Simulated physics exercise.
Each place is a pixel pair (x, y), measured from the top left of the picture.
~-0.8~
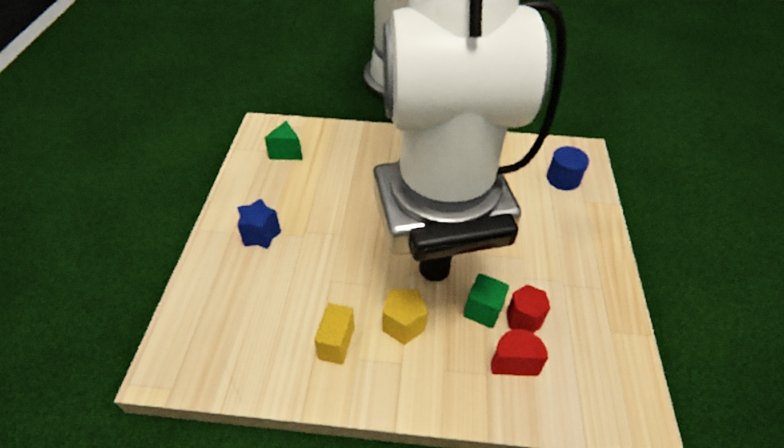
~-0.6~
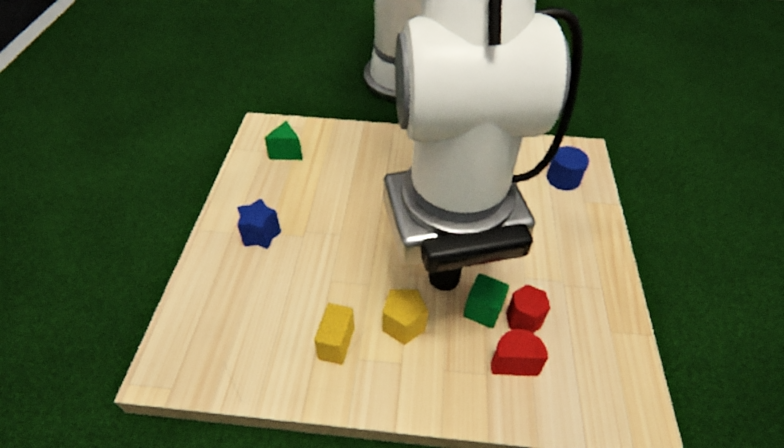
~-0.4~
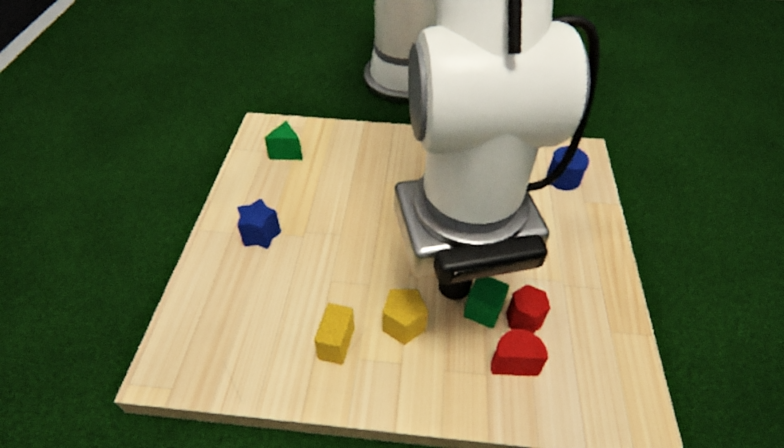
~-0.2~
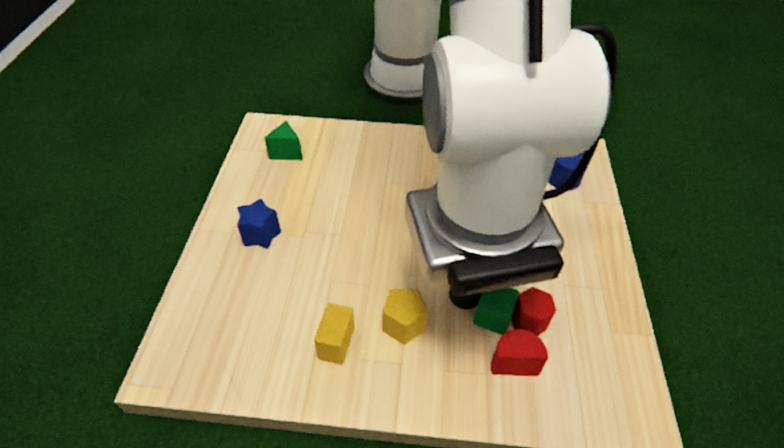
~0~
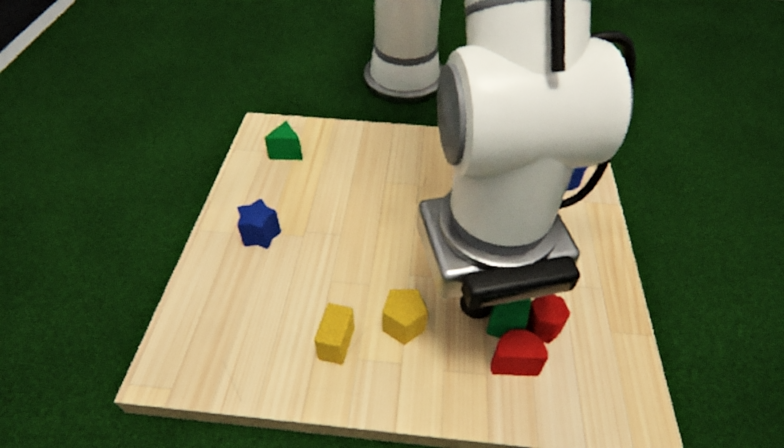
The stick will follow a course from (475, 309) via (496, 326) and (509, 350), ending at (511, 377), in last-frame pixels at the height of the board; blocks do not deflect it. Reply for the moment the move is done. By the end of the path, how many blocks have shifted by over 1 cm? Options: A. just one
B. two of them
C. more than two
C (more than two)
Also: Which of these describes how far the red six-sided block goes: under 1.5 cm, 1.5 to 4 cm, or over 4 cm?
The shift is from 1.5 to 4 cm.
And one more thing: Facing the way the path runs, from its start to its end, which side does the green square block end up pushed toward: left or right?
Sideways shift: Left.
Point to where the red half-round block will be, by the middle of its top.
The middle of the upper face of the red half-round block will lie at about (539, 394) in the picture.
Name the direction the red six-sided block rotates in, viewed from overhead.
From the top, the block rotates counterclockwise.
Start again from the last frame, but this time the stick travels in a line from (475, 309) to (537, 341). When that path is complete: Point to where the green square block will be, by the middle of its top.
The middle of its upper face will lie at (577, 346).
The first path, step by step. Halfway along, stick (507, 333); green square block (549, 326); red half-round block (525, 352), turned 20° clockwise; red six-sided block (586, 317), turned 35° anticlockwise.
At the end, stick (513, 373); yellow five-sided block still; green square block (553, 330), turned 20° anticlockwise; red half-round block (539, 394); red six-sided block (587, 317), turned 35° anticlockwise.
